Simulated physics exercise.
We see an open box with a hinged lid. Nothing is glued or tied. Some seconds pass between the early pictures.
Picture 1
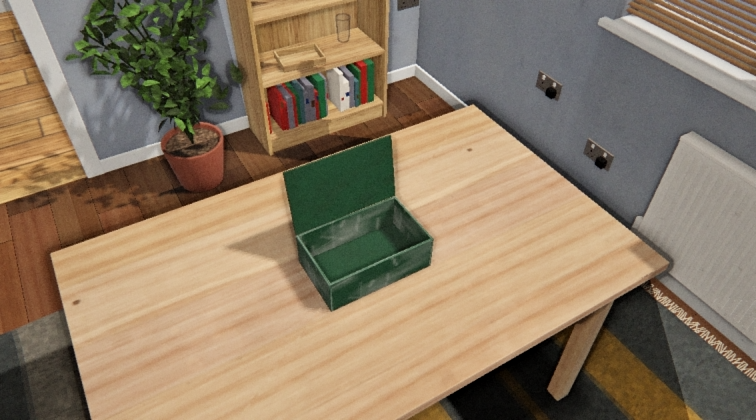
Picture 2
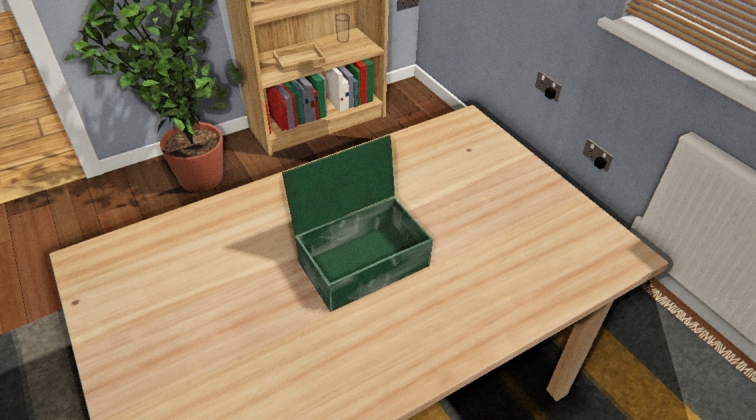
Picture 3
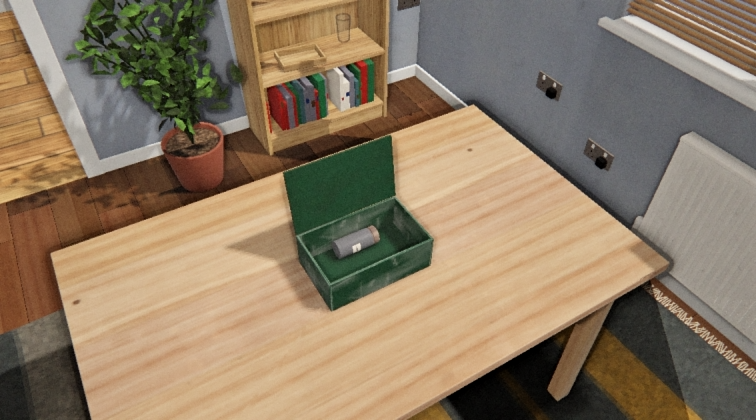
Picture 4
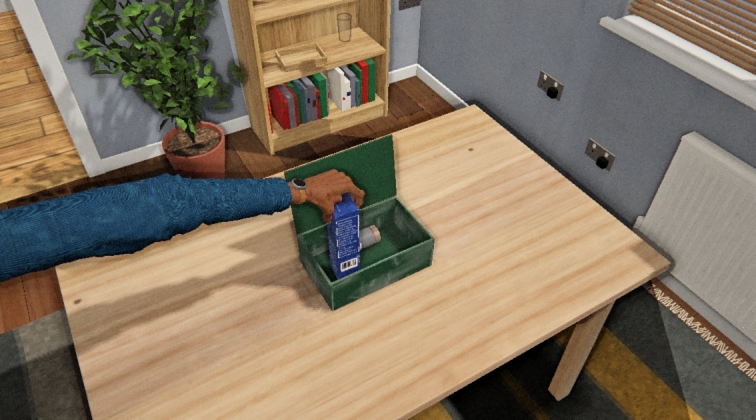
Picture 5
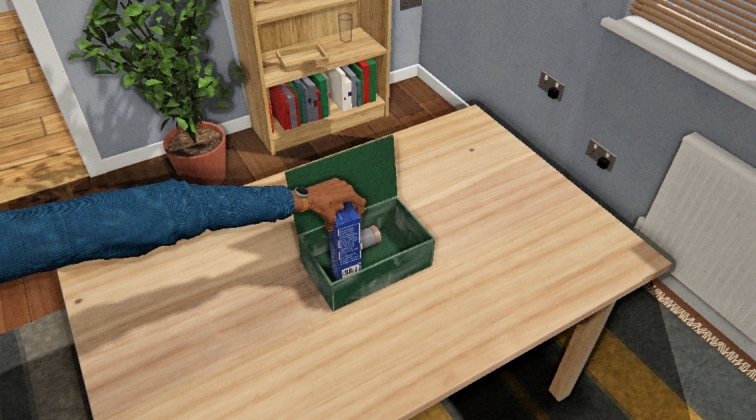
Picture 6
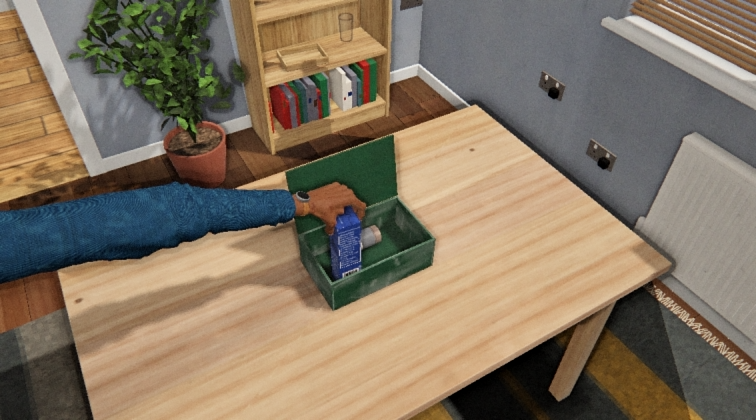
On a wooden table in a room, an open green box with a hinged lid sits empty, then a grey shaker appears inside it. A hand reaching from the left lowers a blue carton into the box, still gripping it.
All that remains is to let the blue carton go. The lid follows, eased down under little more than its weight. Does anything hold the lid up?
In the end the lid will not close.
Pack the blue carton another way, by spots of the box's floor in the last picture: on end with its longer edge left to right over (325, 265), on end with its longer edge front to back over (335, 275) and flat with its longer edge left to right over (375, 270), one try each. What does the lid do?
First try: It is held up; second try: It will not close; third try: It closes.
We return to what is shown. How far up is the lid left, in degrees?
About 25°.
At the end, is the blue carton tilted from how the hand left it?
The blue carton tips.
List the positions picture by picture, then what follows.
In the first frame, the last thing is not in view yet.
In the second frame, the last thing is not in view yet.
In the third frame, the last thing is not in view yet; grey shaker (356, 242).
The fourth frame shows coming down; blue carton (344, 239).
The fifth frame shows coming down; blue carton (345, 246).
The sixth frame shows put in, still held; blue carton (346, 250).
Then, 1.40 s later than the last frame, lid 76° above the rim.
Then, 1.90 s later than the last frame, lid 45° above the rim; blue carton tilted by 12° near (350, 256).
When it is over, lid 25° above the rim; lying over in the box, blue carton; grey shaker as before. End places, in pixels of the last picture, blue carton near (349, 260).
